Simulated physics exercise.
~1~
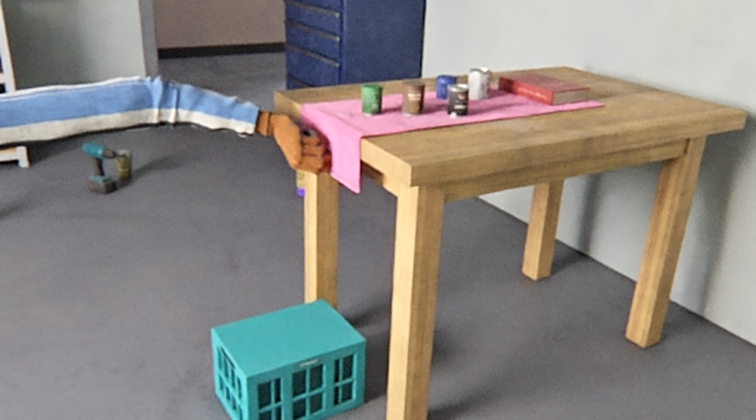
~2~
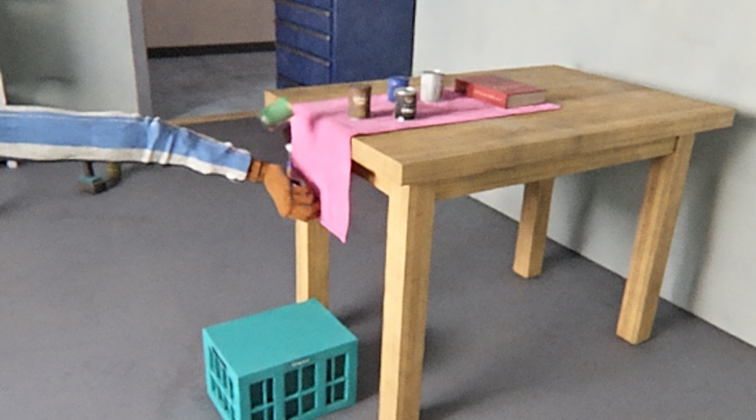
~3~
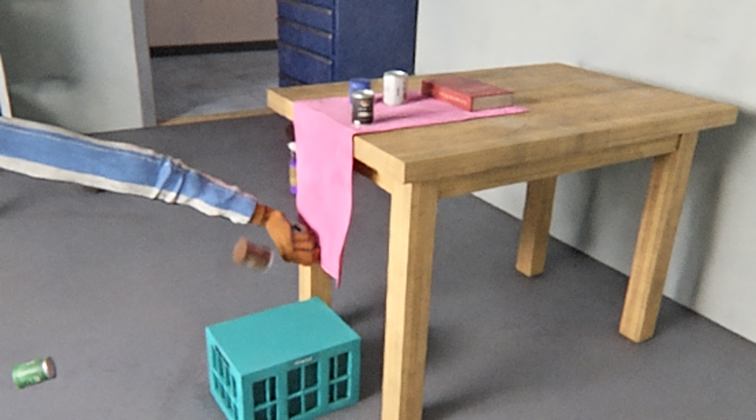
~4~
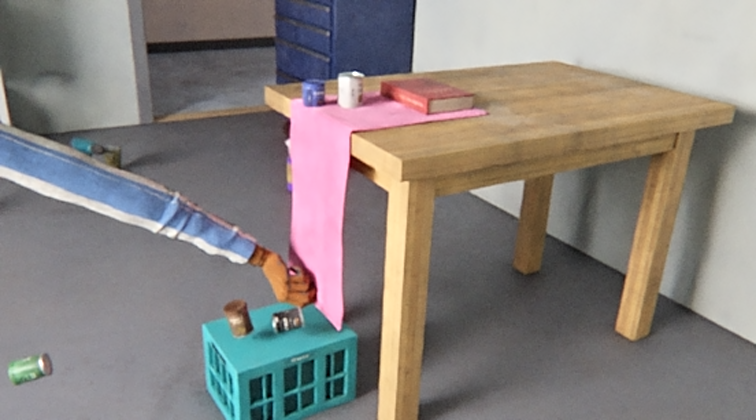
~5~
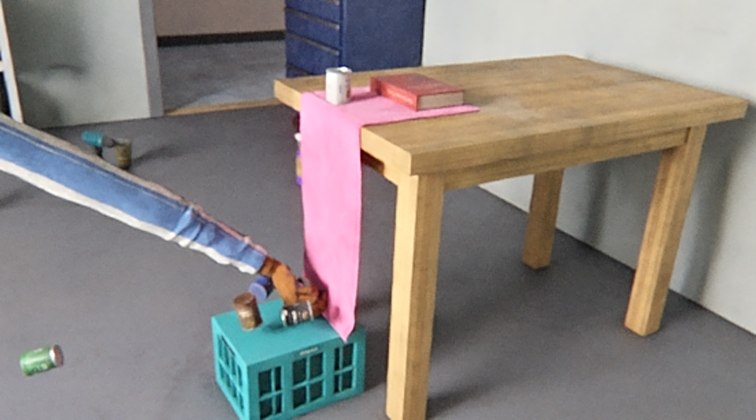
A hand in a blue and white striped sleeve pulled the pink scarf down over the end of a wooden workbench, dropping a green can, then brown, black and blue ones, and ended at the turquoise crate, leaving a white can and red book on top.
